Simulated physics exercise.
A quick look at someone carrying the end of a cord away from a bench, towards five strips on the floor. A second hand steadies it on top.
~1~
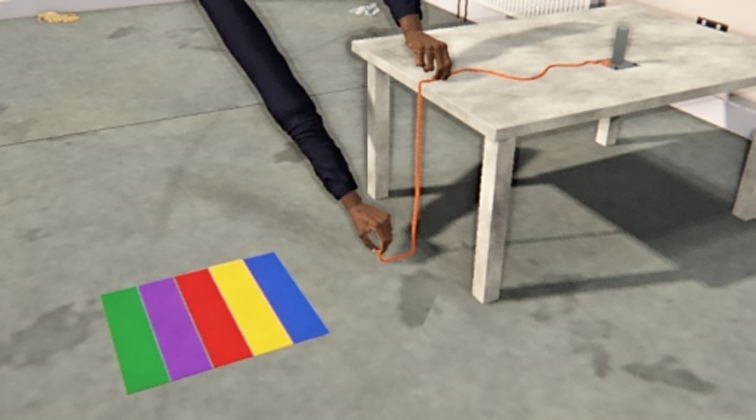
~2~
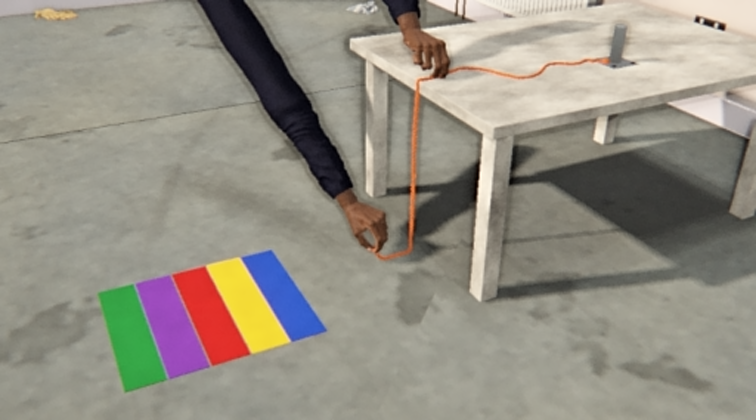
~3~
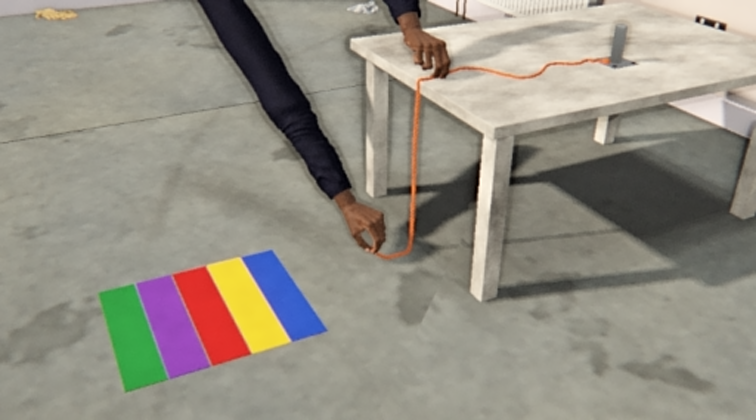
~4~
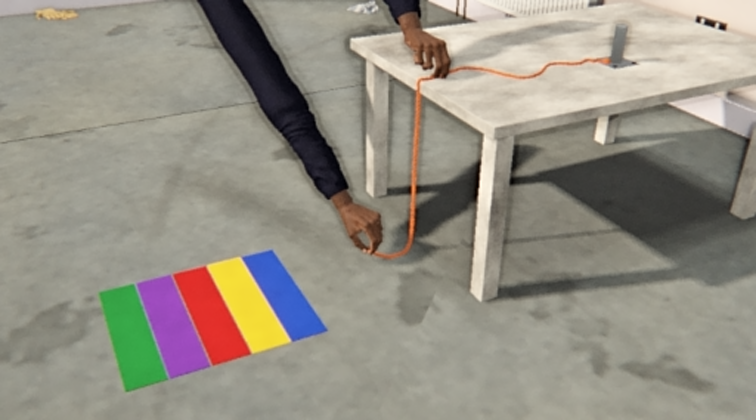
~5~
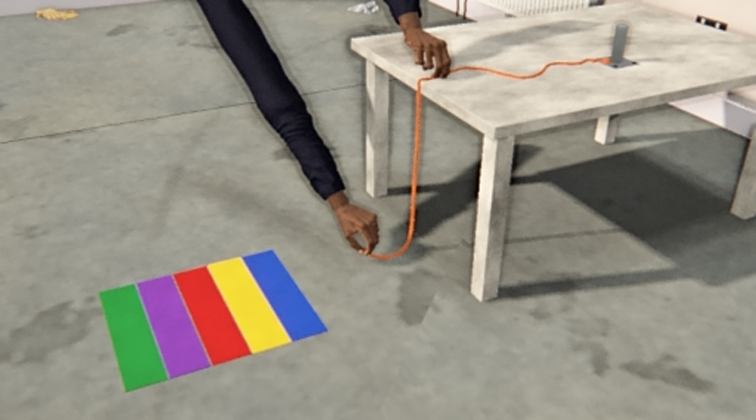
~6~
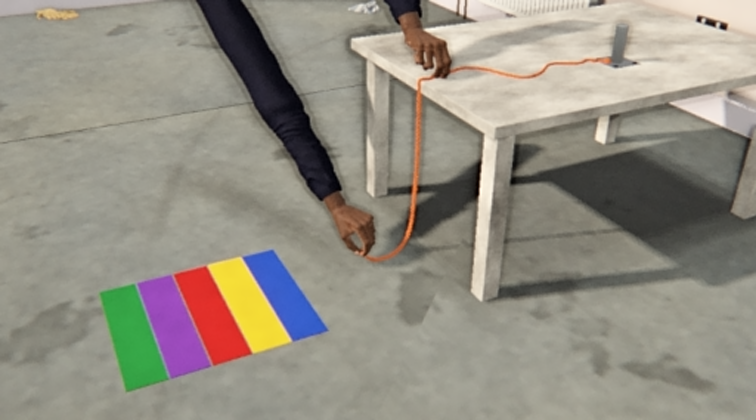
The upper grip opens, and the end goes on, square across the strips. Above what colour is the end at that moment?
The red one.
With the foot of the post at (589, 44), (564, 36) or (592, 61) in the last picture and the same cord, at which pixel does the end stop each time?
In that order: (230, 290), (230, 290) and (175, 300).
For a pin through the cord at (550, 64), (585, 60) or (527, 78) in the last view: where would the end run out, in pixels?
The places are (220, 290), (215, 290) and (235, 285).
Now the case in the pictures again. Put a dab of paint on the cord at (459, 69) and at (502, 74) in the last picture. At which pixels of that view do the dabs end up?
At (431, 84), then (477, 78).
A little later, end near (272, 277); over blue.
Next, end near (230, 288); over yellow.
When it is tight, end near (205, 294); over red. It halts on the red strip.
